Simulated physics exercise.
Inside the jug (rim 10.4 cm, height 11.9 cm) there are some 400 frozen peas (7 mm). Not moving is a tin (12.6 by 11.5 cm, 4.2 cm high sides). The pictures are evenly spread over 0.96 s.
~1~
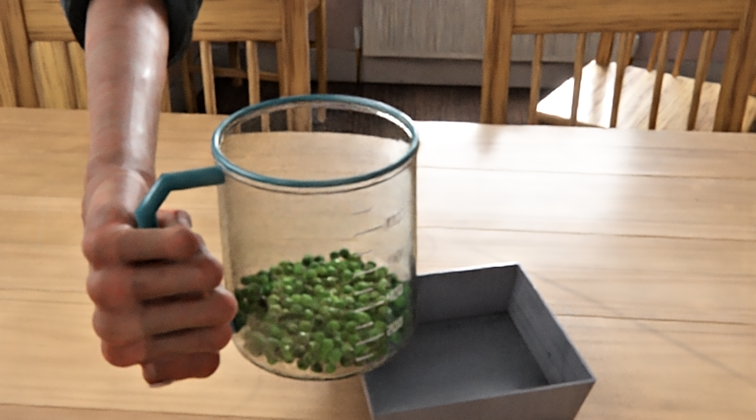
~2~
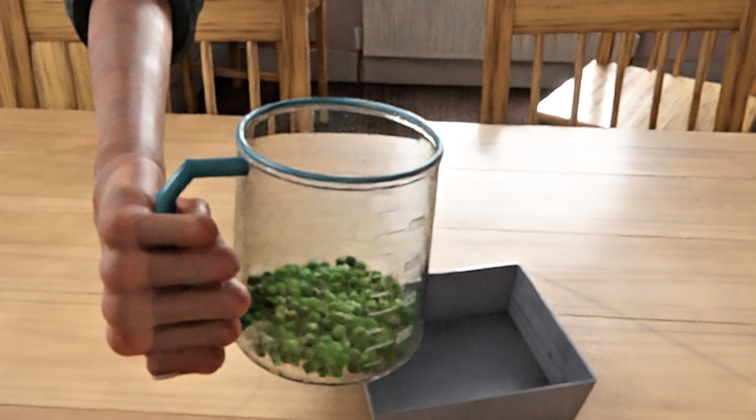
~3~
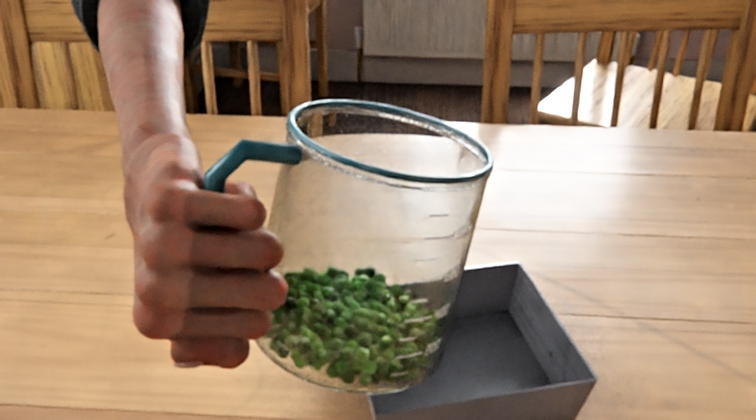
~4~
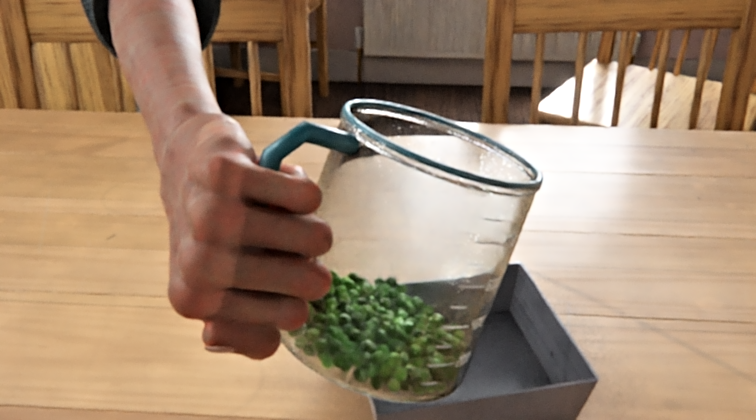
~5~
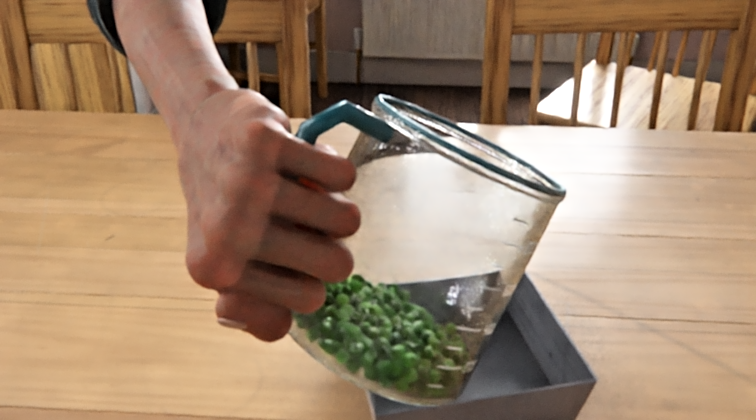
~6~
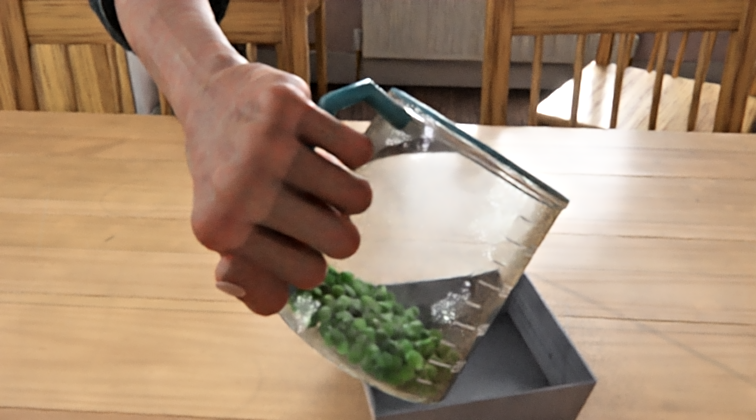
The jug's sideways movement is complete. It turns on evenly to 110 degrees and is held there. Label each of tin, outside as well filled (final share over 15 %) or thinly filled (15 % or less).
Tin: Well filled, outside: Thinly filled.
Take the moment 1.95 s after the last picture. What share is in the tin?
By then, around 25 percent is in.
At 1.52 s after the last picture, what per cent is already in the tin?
Share so far: About 0 in a hundred.
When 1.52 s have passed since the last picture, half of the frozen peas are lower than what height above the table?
14 centimetres or so.
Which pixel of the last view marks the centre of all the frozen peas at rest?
Look around (502, 371).
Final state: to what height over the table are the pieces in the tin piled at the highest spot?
Height at rest: Approx. 3.0 cm.
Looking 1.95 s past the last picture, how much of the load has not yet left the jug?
Some 70 per cent is still held.
Then, 0.58 s after the last picture, tilt 62 degrees; jug 100 %; middle of all pieces near (358, 302).
Then, 1.07 s after the last picture, tilt 82 degrees; jug 100 %; middle of all pieces near (352, 279).
Then, 1.52 s after the last picture, tilt 101 degrees; jug 100 %; middle of all pieces near (366, 262).
Then, 1.95 s after the last picture, tilt 110 degrees; jug 70 %, tin 25 %, in the air 5 %; middle of all pieces near (451, 296).
In the end, jug 0 %, tin 100 %, outside 0 %.
